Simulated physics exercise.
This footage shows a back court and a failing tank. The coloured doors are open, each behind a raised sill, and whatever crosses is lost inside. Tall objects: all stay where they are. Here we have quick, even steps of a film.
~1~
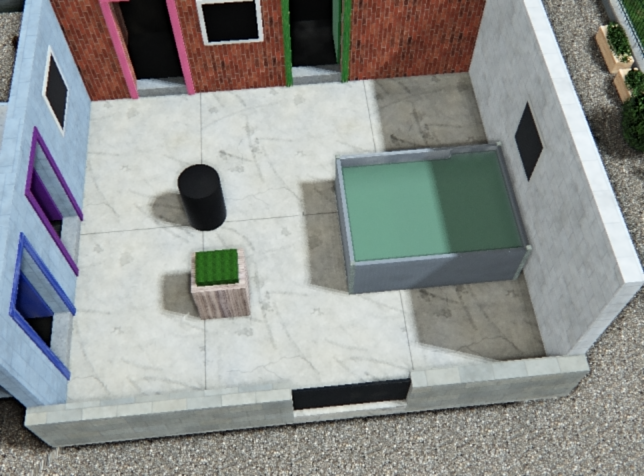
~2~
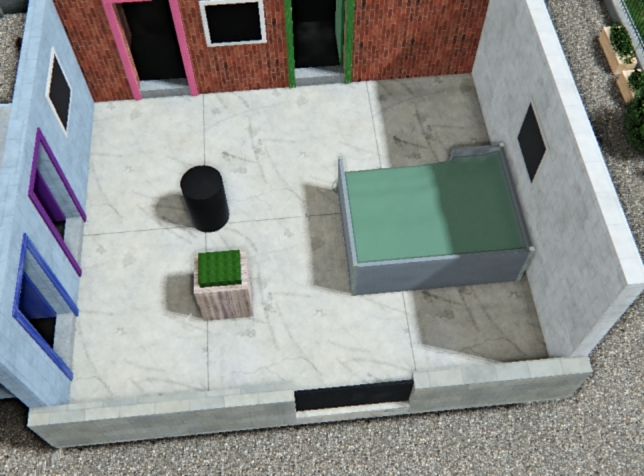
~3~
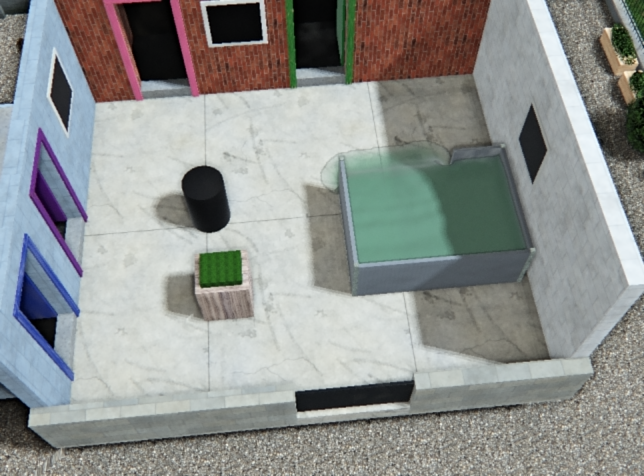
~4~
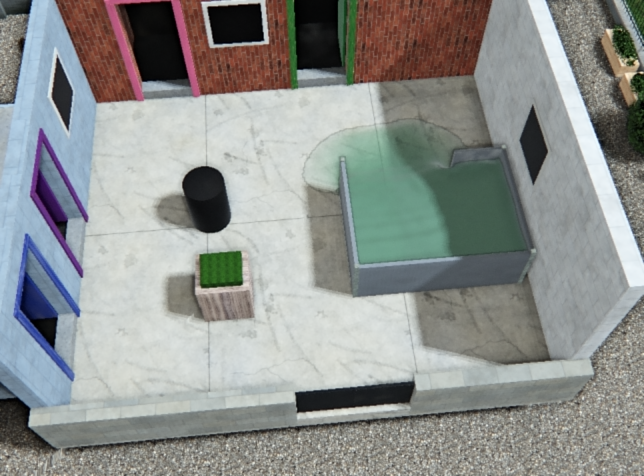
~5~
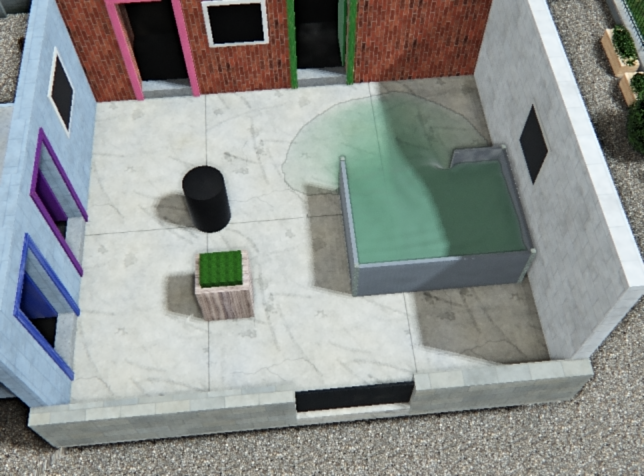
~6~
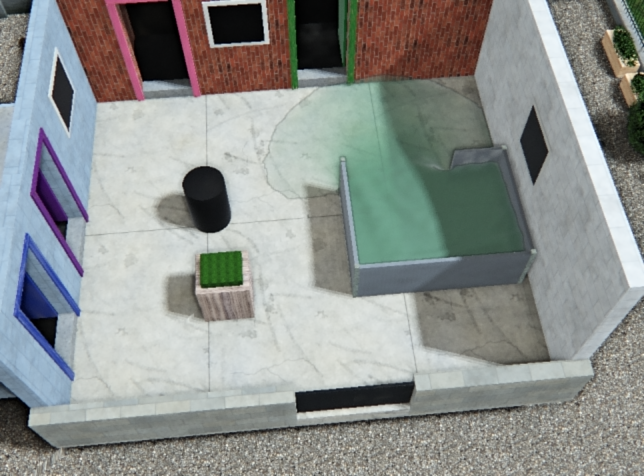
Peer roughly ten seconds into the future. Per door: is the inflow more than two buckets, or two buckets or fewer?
Blue door - two or fewer; pink door - two or fewer; green door - more than two; purple door - two or fewer.
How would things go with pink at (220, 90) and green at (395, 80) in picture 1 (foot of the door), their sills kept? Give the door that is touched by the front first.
That's the green door.
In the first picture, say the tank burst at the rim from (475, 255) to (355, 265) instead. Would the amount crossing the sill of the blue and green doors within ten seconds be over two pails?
Blue door: Exceeds the limit; green door: Falls short.
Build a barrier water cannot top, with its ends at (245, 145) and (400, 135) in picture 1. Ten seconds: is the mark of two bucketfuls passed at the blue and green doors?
So: Blue falls below the mark; green falls below the mark.
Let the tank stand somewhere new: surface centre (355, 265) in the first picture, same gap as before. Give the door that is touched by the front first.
Leading the way is the green one.
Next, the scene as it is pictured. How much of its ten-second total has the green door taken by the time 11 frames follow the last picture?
Estimate: Some 70 per cent.
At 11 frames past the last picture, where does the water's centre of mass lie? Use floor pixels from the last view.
I'd point to (385, 171).
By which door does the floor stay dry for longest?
That would be the blue door.
A moment on, water covers 25 % of the floor; the blue door not reached, the pink door not reached, the green door over two buckets in, the purple door not reached.
Next, water covers 35 % of the floor; the blue door not reached, the pink door wet at the sill, nothing in, the green door far over two buckets in, the purple door not reached.
Then, water covers 50 % of the floor; the blue door not reached, the pink door wet at the sill, nothing in, the green door far over two buckets in, the purple door wet at the sill, nothing in.
Later, water covers 75 % of the floor; the blue door wet at the sill, nothing in, the pink door wet at the sill, nothing in, the green door far over two buckets in, the purple door wet at the sill, nothing in.
In the end, water covers 95 % of the floor; the blue door under two buckets in, the pink door wet at the sill, nothing in, the green door far over two buckets in, the purple door wet at the sill, nothing in.
